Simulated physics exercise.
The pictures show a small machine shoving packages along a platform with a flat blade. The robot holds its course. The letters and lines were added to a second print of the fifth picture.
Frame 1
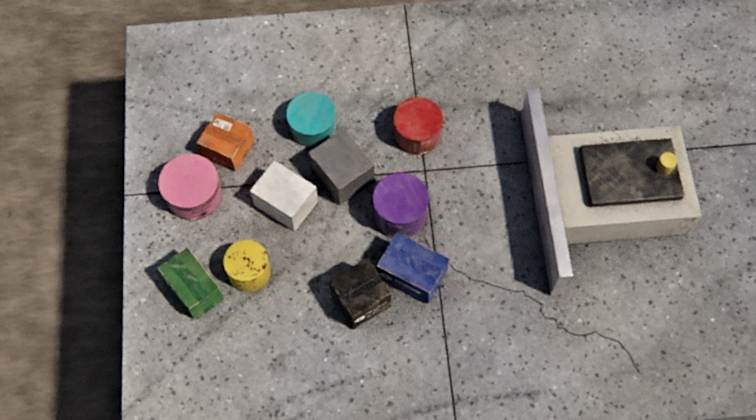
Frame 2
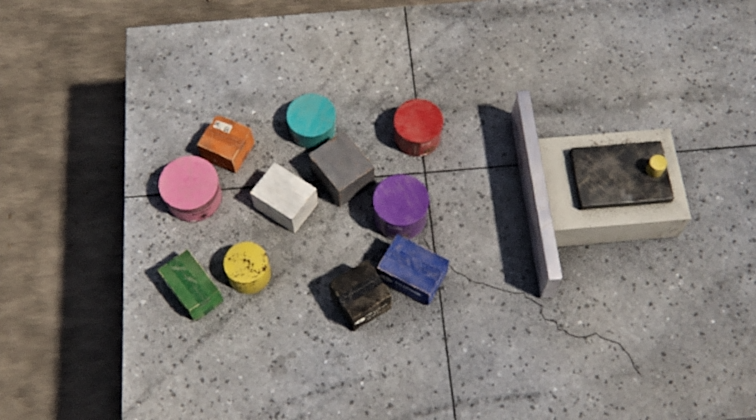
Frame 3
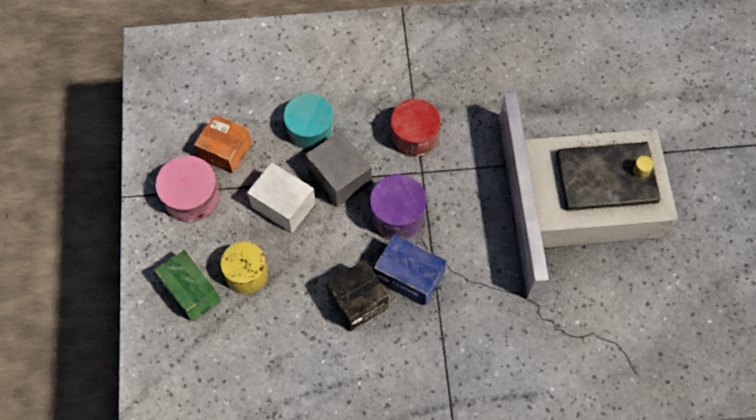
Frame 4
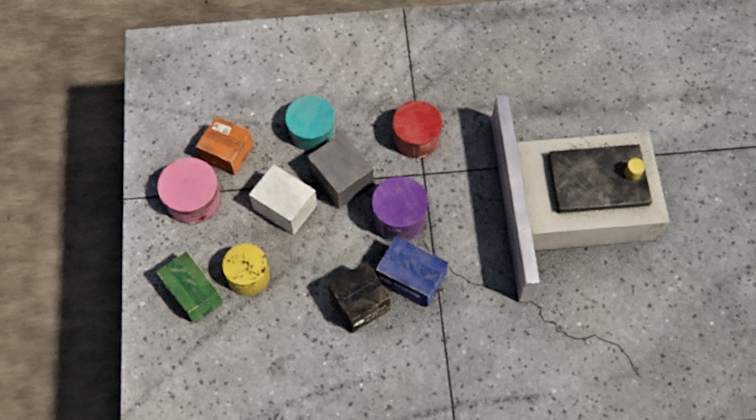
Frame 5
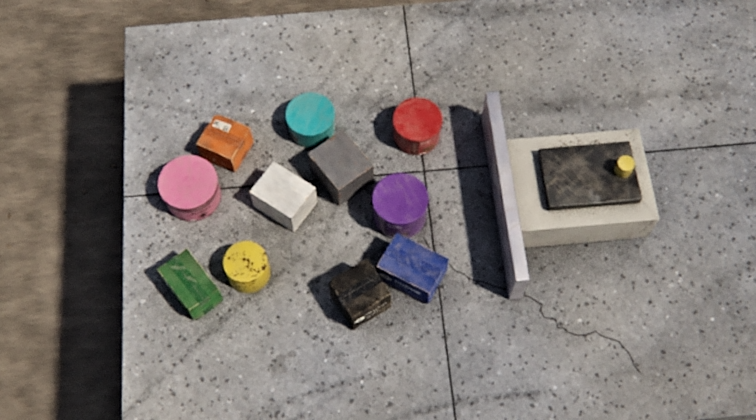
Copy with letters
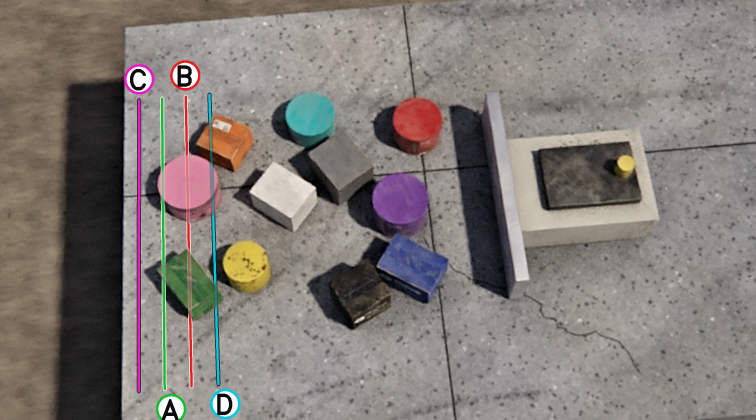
In this clip, a small machine with a wide flat blade moves slowly left across a speckled stone platform toward a scattered group of colourful round and boxy packages, which stay in place, untouched by the blade.
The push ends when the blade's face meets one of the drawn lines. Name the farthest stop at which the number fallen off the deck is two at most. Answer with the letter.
No third one falls up to D.
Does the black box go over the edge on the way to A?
No.
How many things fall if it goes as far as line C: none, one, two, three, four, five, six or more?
Six or more.
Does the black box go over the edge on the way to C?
No.
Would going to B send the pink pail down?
Yes.
On the marked copy, A at (163, 235); B at (188, 232); C at (139, 237); D at (214, 230).
Following D. Soon after the start, robot (477, 185); black box (345, 305); red pail (361, 131).
Later, robot (371, 194); pink pail (175, 184); orange parcel (211, 147).
In the end, robot (289, 201); green parcel (124, 312); pink pail (129, 174); none fallen.
As for the rest, A drops five; B drops four; C drops eight.
